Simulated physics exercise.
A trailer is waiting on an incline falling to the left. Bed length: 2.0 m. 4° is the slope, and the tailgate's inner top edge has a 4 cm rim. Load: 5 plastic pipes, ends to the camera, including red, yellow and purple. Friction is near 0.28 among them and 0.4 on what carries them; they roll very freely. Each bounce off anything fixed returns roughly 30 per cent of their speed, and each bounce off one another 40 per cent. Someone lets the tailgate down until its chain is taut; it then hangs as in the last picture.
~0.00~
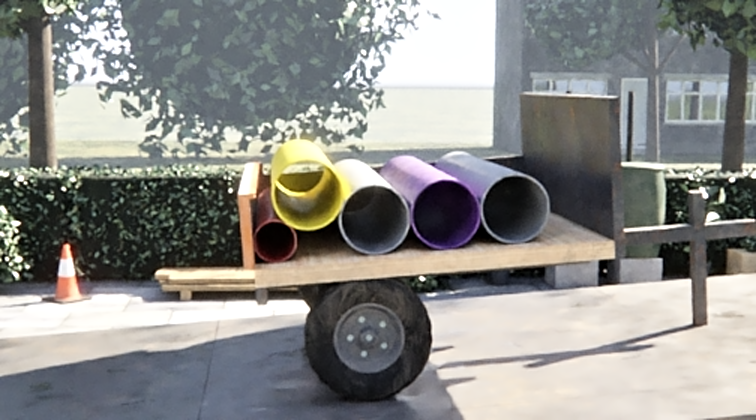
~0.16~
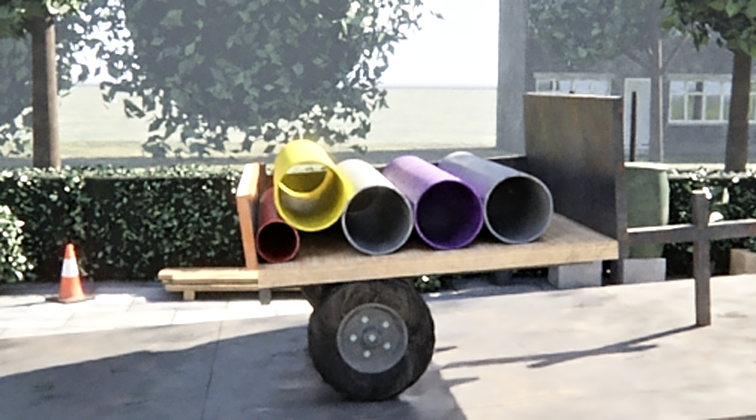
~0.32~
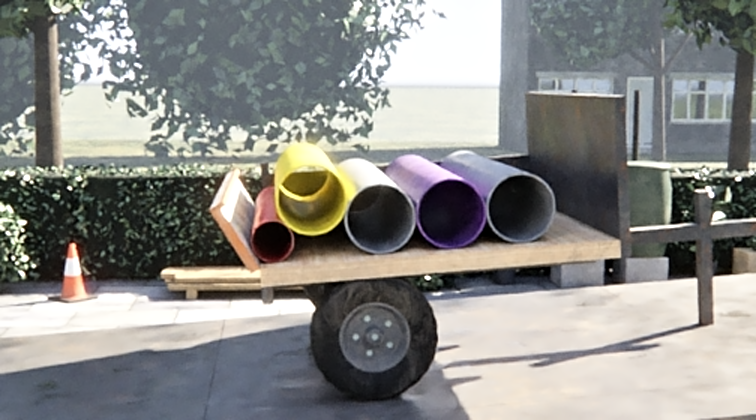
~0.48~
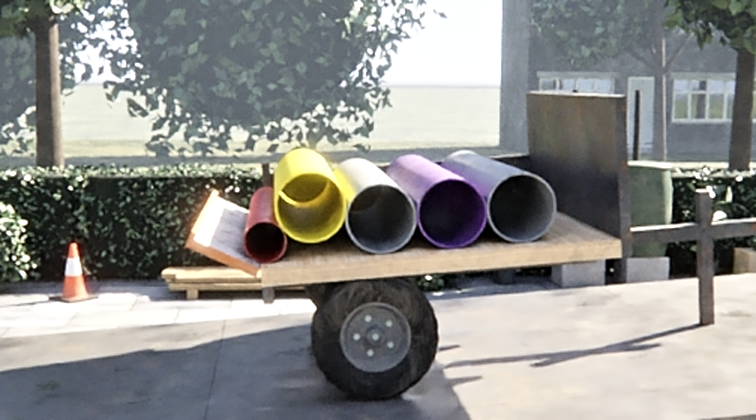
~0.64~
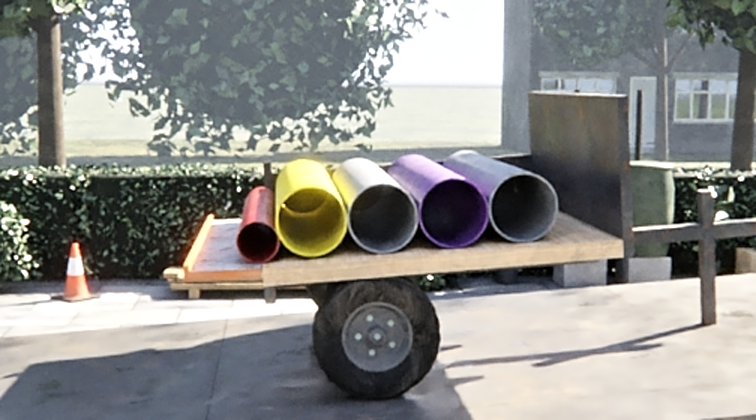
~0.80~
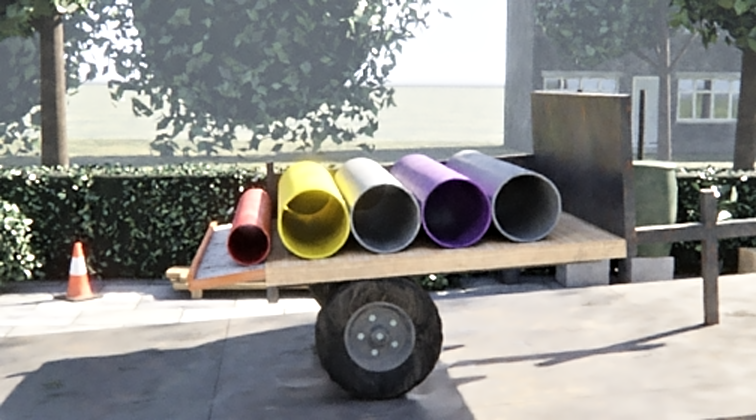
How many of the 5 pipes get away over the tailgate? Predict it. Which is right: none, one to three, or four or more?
The right one is four or more.
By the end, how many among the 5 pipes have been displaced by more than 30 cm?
5.
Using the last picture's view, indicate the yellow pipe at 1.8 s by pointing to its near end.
(285, 226), roughly.
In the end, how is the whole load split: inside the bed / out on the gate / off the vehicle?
That gives 0, then 0, then 5.
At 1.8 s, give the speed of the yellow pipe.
I'd put it near 0.3 m/s.
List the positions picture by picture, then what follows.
In the first frame, red at (275, 242), yellow at (308, 195), purple at (446, 214); gate 86° above level, tip at (244, 197); 4 of the 5 make up the bottom layer on the bed.
In the second frame, red at (277, 242), yellow at (311, 195), purple at (449, 214); gate 82° above level, tip at (242, 198).
In the third frame, red at (272, 242), yellow at (312, 200), purple at (451, 214); gate 58° above level, tip at (216, 210).
In the fourth frame, red at (265, 242), yellow at (311, 207), purple at (452, 213); gate 25° above level, tip at (191, 243).
In the fifth frame, red at (258, 243), yellow at (312, 222), purple at (454, 213); gate 2° below level, tip at (188, 276).
In the sixth frame, red at (248, 245), yellow at (314, 224), purple at (457, 213); gate 9° below level, tip at (192, 285).
After 1.8 s, red is dropping off the gate; yellow is on the bed, 15 cm short of the hinge, rolling left; purple is on the bed, 95 cm short of the hinge, rolling left; 1 out so far.
After 3.1 s, red is out on the ground; yellow is dropping off the gate; purple is on the bed, 30 cm short of the hinge, rolling left; 2 out so far.
After 4.6 s, red is off the vehicle; yellow is off the vehicle; purple is off the vehicle; 5 out so far.
At rest (6.5 s), red is off the vehicle; yellow is off the vehicle; purple is out on the ground; 5 out so far.
